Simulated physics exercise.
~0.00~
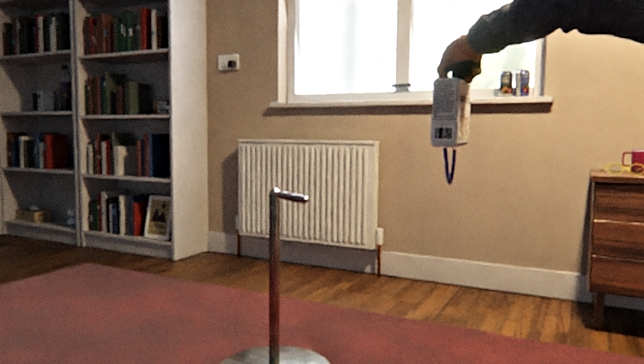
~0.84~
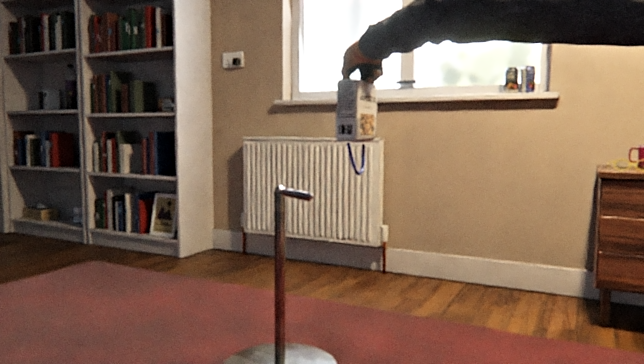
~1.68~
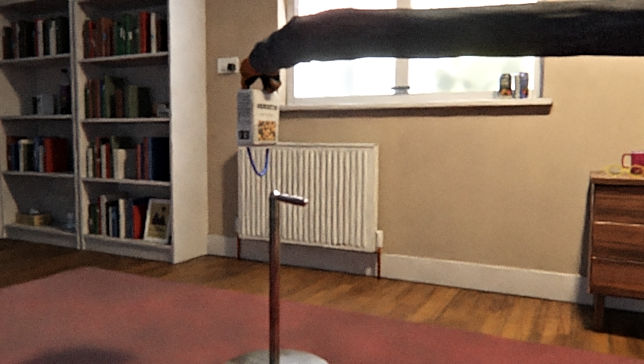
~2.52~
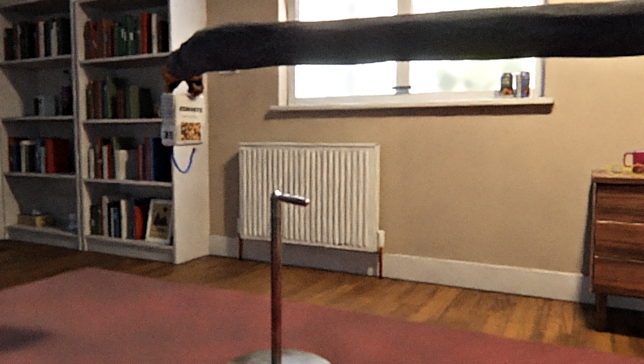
A dark-sleeved arm reaches in from the upper right, holding a small white pouch with a bluish loop dangling beneath it. The slightly swaying view looks across a living room, with white bookshelves at left, a white radiator below a bright window, and a wooden cabinet at right. In the foreground, a short post with a bar at its top stands on a round base by a red rug. The hand carries the upright pouch steadily left, over the radiator and then above the post. The loop clears the bar without catching, and the pouch ends up past the post, held before the bookshelves.
